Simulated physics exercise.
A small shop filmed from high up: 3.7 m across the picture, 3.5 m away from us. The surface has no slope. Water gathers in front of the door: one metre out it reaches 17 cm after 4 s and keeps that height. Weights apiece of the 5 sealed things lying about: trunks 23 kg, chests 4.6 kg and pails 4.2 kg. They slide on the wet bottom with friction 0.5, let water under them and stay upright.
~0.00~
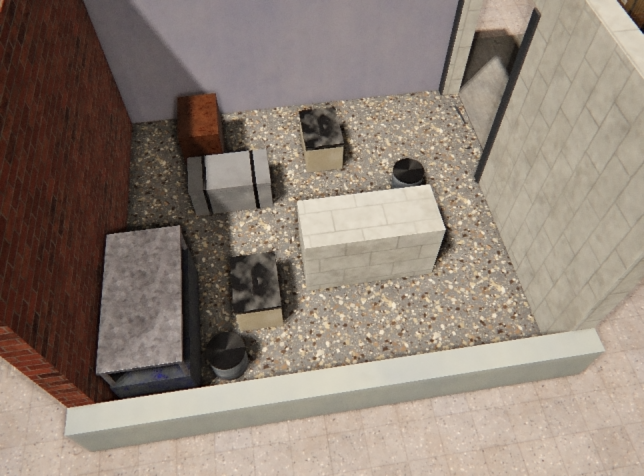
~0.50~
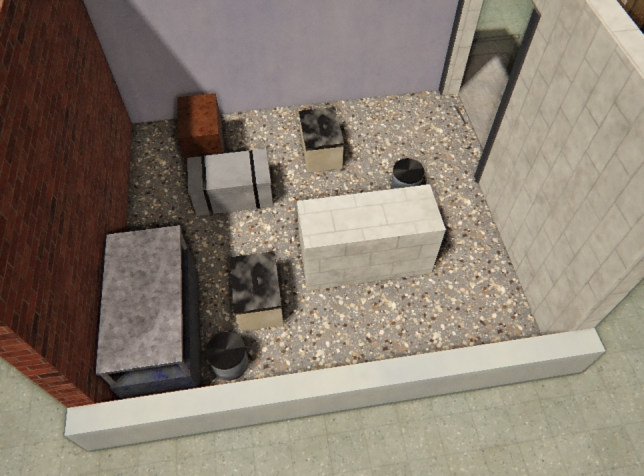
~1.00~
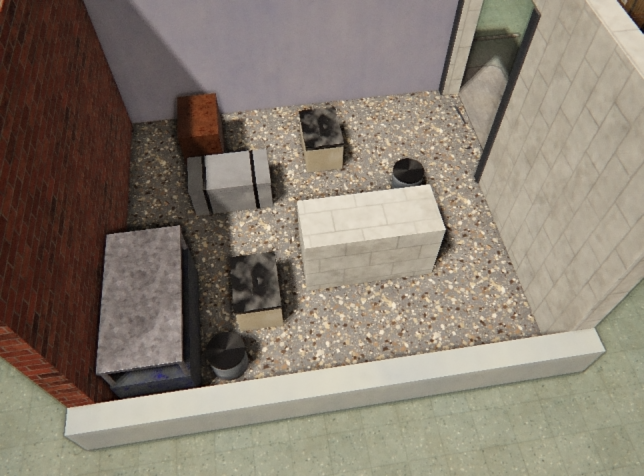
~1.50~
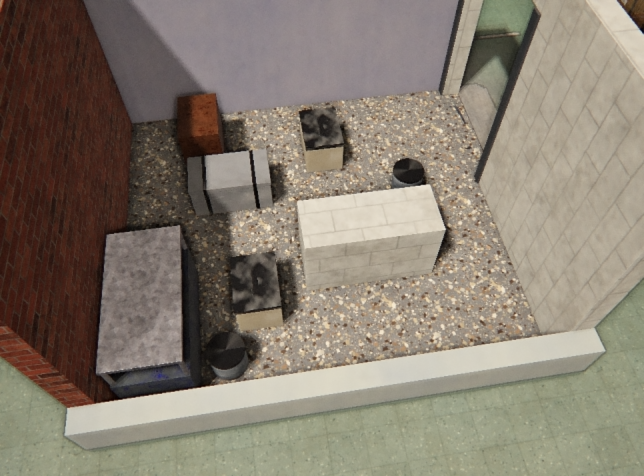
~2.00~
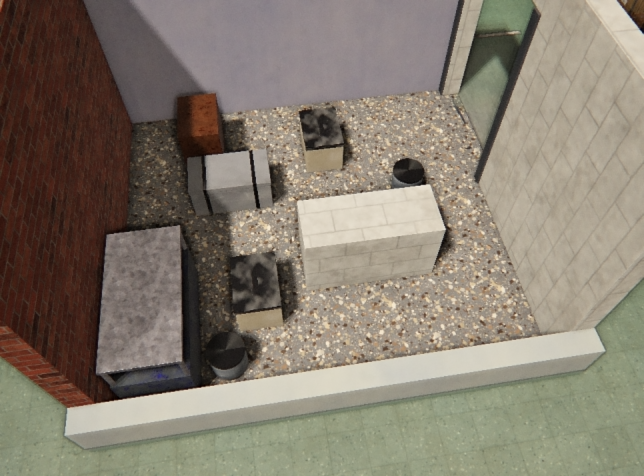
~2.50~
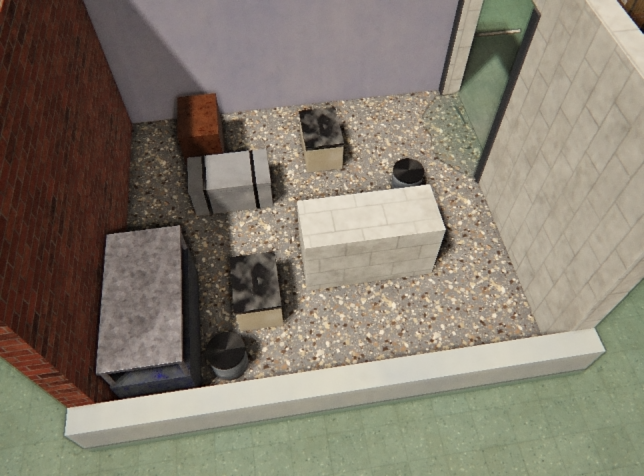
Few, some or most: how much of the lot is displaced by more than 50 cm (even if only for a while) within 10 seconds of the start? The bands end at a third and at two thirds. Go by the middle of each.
That comes to two thirds or more.
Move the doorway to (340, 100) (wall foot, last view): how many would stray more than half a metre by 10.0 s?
Then 2.
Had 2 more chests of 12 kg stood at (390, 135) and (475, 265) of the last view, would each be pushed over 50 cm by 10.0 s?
In that order: More, short of it.
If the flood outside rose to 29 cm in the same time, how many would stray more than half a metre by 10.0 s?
Then 5.
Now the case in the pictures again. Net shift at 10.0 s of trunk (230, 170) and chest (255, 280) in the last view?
In that order: 80 cm, 120 cm.
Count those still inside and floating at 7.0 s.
2 of them.
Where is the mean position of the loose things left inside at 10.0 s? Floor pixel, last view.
Around (313, 318).
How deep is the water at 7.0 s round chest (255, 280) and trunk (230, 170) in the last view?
About 3 and 5 cm.
After 3.5 s 0 of 5 are over 50 cm from their spots; 0 afloat.
After 4.5 s 0 of 5 are over 50 cm from their spots; 0 afloat.
After 7.0 s 3 of 5 are over 50 cm from their spots; 2 afloat.
After 10.0 s 5 of 5 are over 50 cm from their spots, and 5 have been at some point; 4 afloat.
